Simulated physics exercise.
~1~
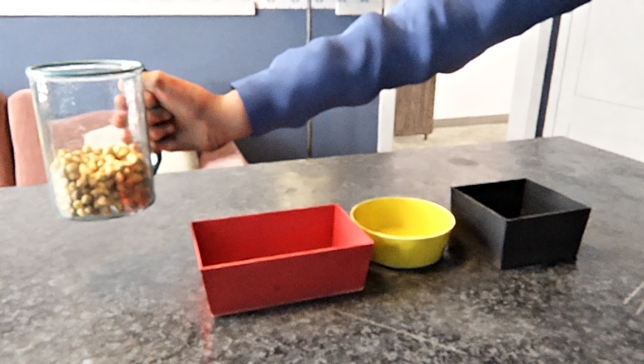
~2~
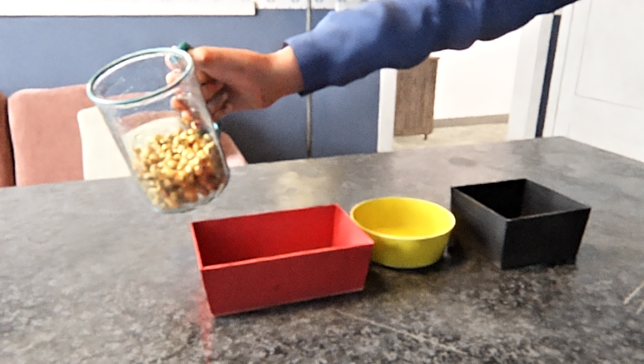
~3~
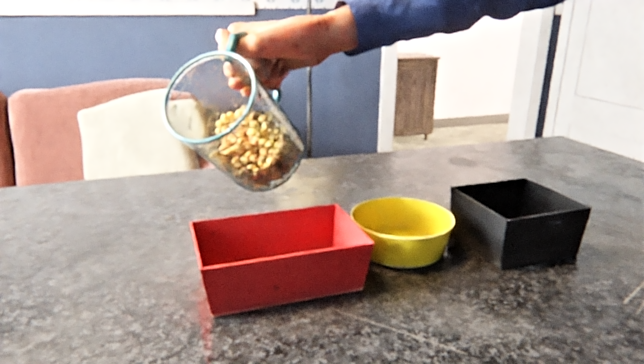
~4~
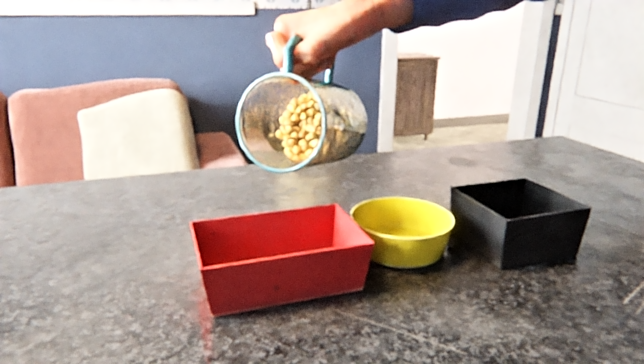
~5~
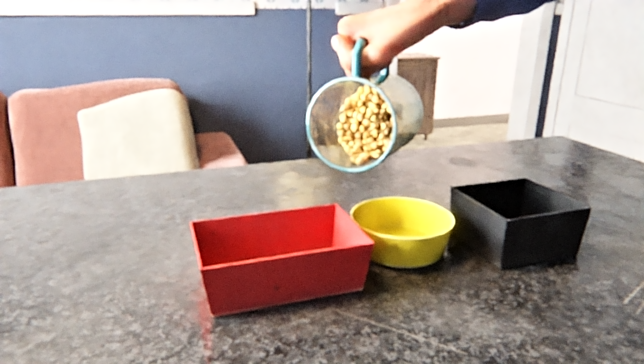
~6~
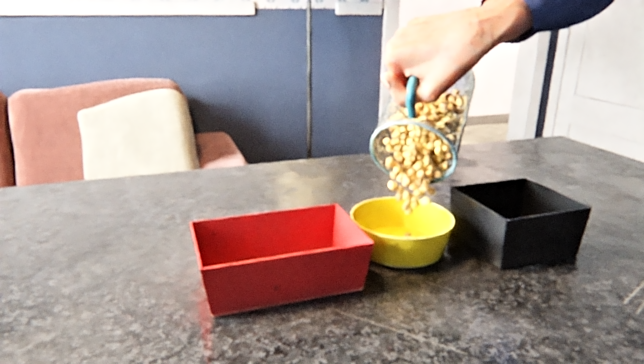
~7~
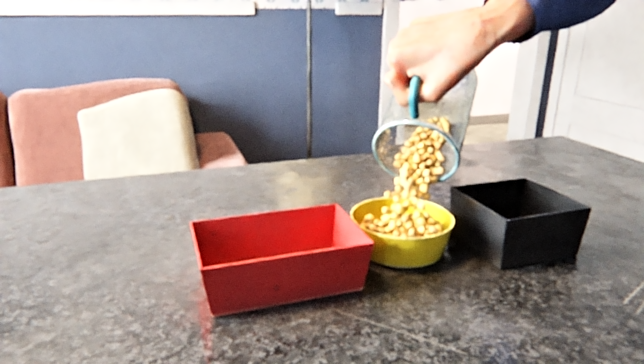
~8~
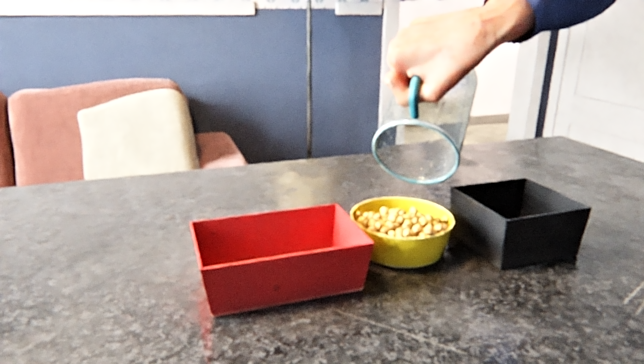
Hand carrying a glass jug of chickpeas rightward past a red tin, tipping it and emptying them all into a yellow dish.
